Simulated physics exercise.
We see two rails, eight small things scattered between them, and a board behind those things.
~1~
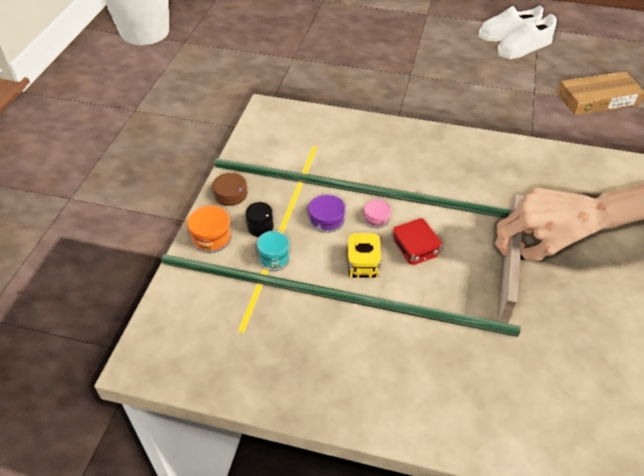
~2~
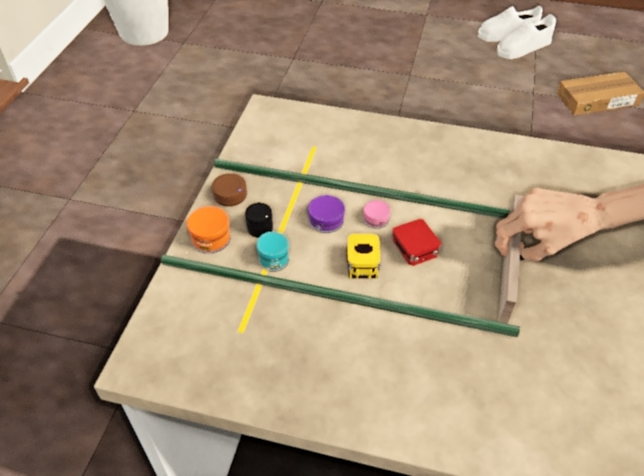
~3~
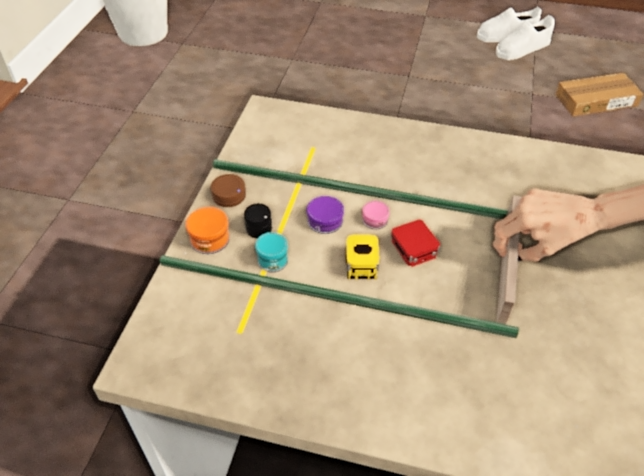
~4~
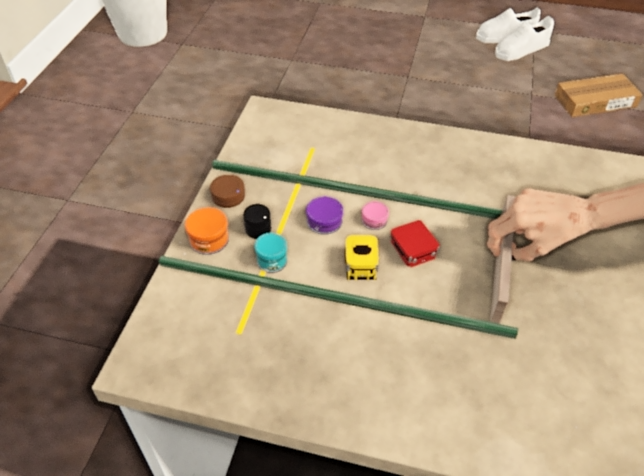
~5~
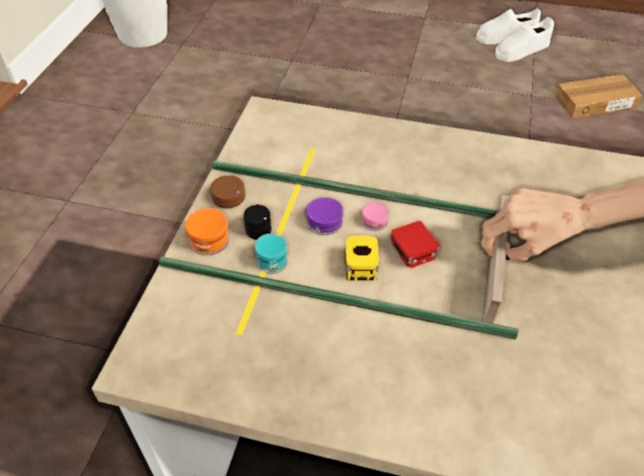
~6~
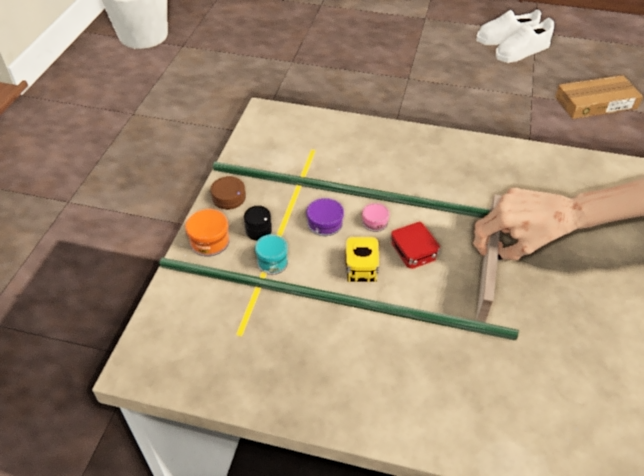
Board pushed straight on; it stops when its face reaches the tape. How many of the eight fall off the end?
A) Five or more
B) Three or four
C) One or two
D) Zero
(D) Zero.
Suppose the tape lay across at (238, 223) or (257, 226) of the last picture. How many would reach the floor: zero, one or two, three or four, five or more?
Place by place, the count is one or two and then 1 or 2.
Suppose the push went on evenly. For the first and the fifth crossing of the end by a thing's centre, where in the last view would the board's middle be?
First roughly (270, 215), later roughly (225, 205).
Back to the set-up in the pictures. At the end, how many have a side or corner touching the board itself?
My count gives 3.
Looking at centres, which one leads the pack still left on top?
Nearest at the end: The brown lid.
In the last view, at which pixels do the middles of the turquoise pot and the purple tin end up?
In the last picture the turquoise pot sits at (226, 255) while the purple tin sits at (240, 199).
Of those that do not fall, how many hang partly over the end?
The count is 1.
A little later, none off yet; brown lid at rest near (228, 193); orange pot at rest near (208, 233); black lid at rest near (258, 223).
Next, none off yet; brown lid at rest near (228, 193); orange pot at rest near (208, 233); black lid moving near (255, 225).
When it is over, the number that fall off is zero.
